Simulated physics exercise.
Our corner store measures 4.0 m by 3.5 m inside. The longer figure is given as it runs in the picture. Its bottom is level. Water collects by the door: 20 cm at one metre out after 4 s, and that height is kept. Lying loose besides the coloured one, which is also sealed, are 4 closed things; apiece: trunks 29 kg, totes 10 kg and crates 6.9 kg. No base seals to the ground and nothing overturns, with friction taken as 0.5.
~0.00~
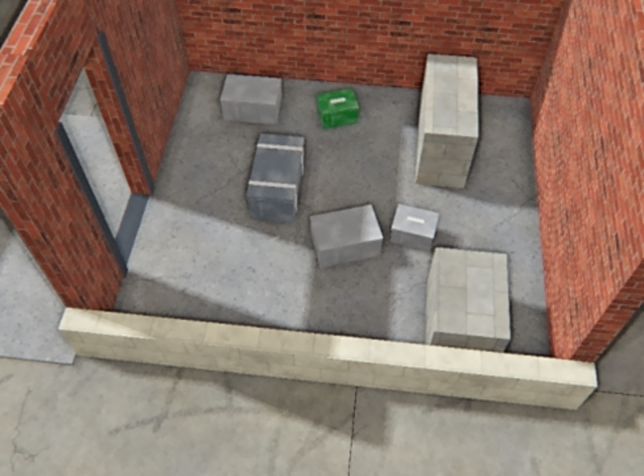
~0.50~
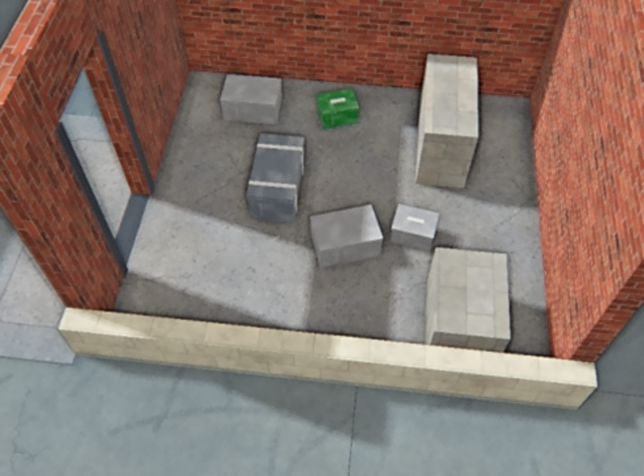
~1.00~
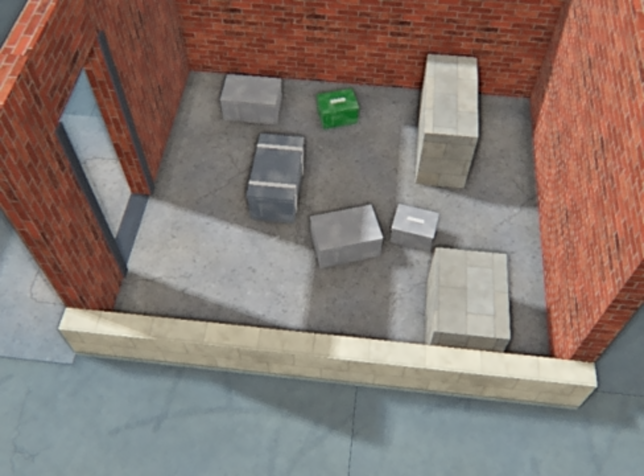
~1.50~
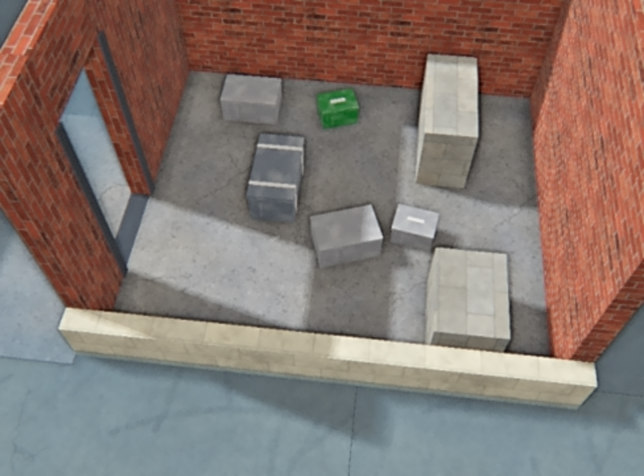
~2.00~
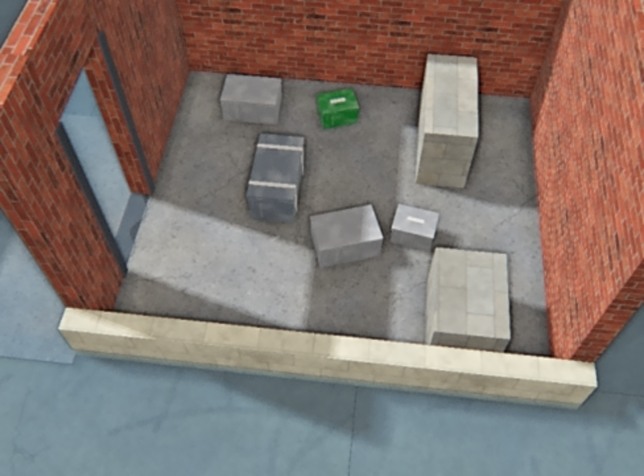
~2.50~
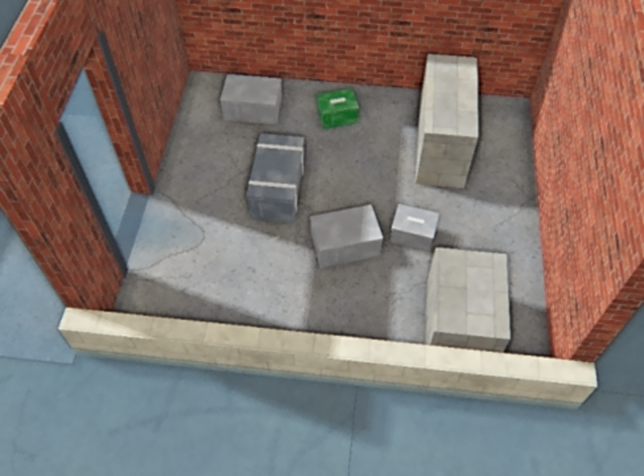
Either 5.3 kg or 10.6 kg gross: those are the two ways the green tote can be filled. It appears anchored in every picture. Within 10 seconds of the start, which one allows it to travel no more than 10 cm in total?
It needs the bigger one.
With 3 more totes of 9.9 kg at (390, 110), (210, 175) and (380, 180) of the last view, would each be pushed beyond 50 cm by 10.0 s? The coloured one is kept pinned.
Below the mark, below the mark, below the mark.
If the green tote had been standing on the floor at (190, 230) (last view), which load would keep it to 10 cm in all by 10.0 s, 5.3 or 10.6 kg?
Short answer: No load.
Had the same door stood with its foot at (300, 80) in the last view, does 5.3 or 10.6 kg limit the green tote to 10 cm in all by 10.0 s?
In that setup neither mass works.
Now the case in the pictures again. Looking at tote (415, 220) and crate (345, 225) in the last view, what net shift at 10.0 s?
40 cm and 120 cm respectively.
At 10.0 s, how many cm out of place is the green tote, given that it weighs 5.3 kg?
About 10 cm off its spot.
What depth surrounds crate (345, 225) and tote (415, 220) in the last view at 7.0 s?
Depth approx. 5 cm / 5 cm.
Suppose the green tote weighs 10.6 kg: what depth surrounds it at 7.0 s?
Depth: Approx. 1 cm.
After 3.5 s the green tote would be 0 cm from its start with 5.3 kg and 0 cm from its start with 10.6 kg; 0 cm of water round it then.
After 4.5 s the green tote would be 0 cm from its start with 5.3 kg and 0 cm from its start with 10.6 kg; 0 cm of water round it then.
After 7.0 s the green tote would be 0 cm from its start with 5.3 kg and 0 cm from its start with 10.6 kg; 1 cm of water round it then.
After 10.0 s the green tote would be 11 cm from its start with 5.3 kg and 0 cm from its start with 10.6 kg; 6 cm of water round it then.
